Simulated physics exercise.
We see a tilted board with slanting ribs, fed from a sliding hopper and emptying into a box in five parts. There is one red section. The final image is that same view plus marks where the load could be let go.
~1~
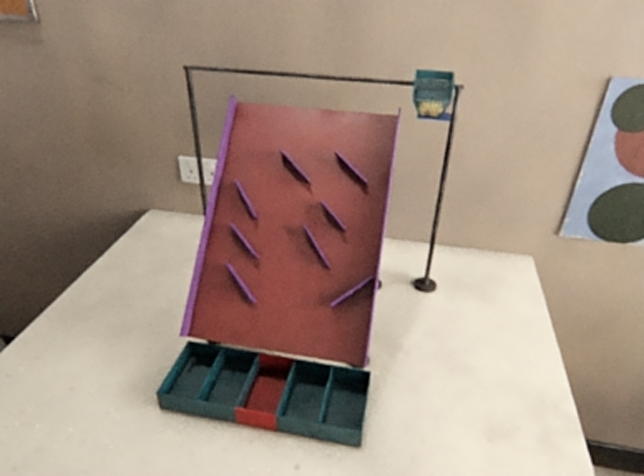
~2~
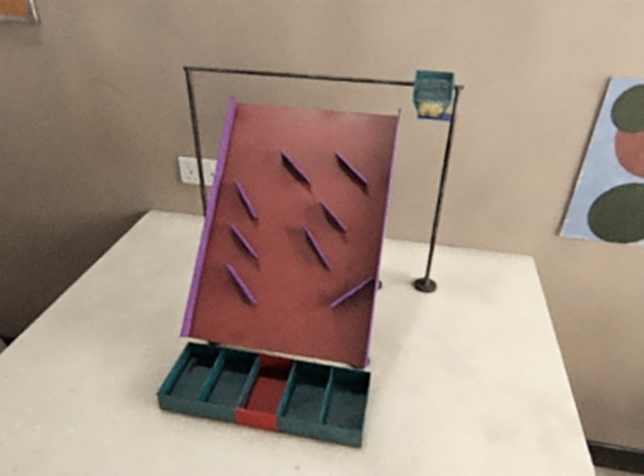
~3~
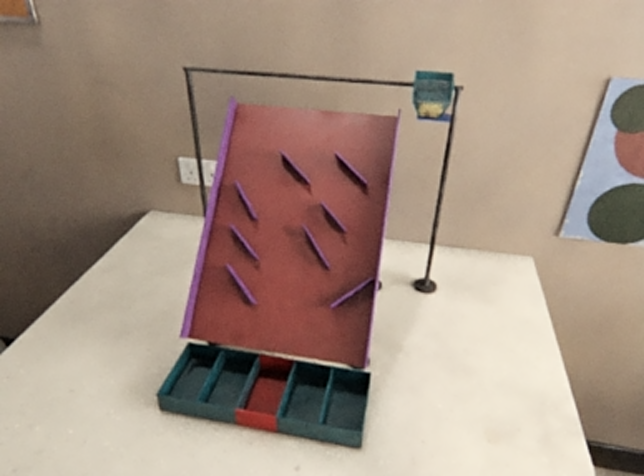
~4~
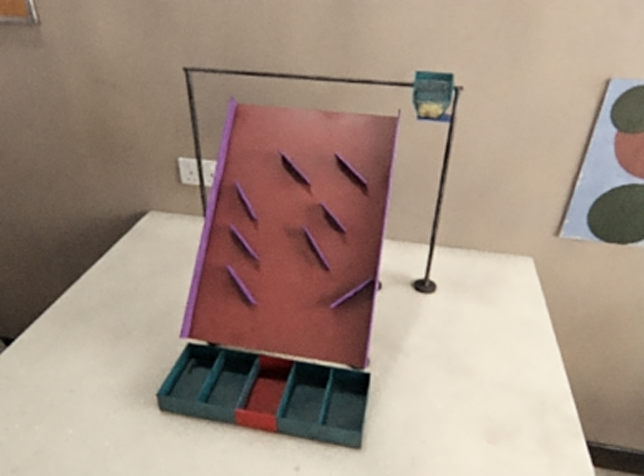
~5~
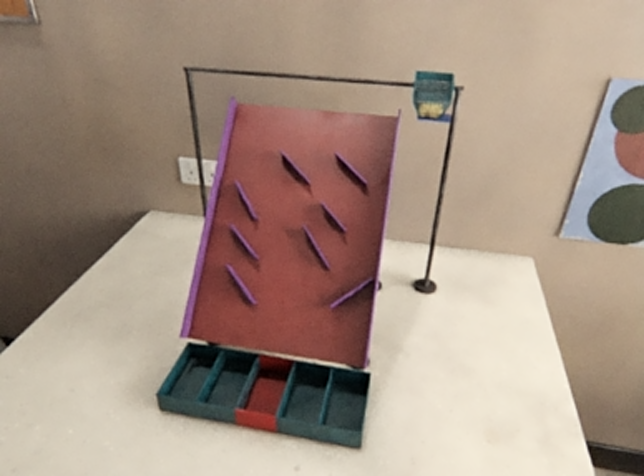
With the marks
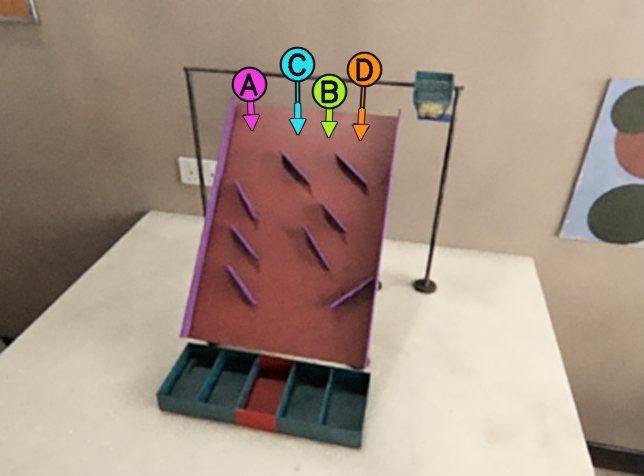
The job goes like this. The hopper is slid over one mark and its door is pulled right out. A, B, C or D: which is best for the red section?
D beats the others.
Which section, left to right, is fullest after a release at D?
The third.
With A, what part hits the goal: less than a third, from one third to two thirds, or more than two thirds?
It is less than a third.
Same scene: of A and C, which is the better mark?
Mark C.
On the marked copy, mark A meets the board at (251, 124); mark B meets the board at (328, 131); mark C meets the board at (297, 128); mark D meets the board at (360, 134).
For mark A, a small part in the red section, about a third in other sections, about half outside the box.
For mark B, about half in the red section, about a third in other sections, a small part outside the box.
For mark C, about half in the red section, about a third in other sections, a stray few held on the board, a small part outside the box.
For mark D, most in the red section, a stray few in other sections, a small part outside the box.
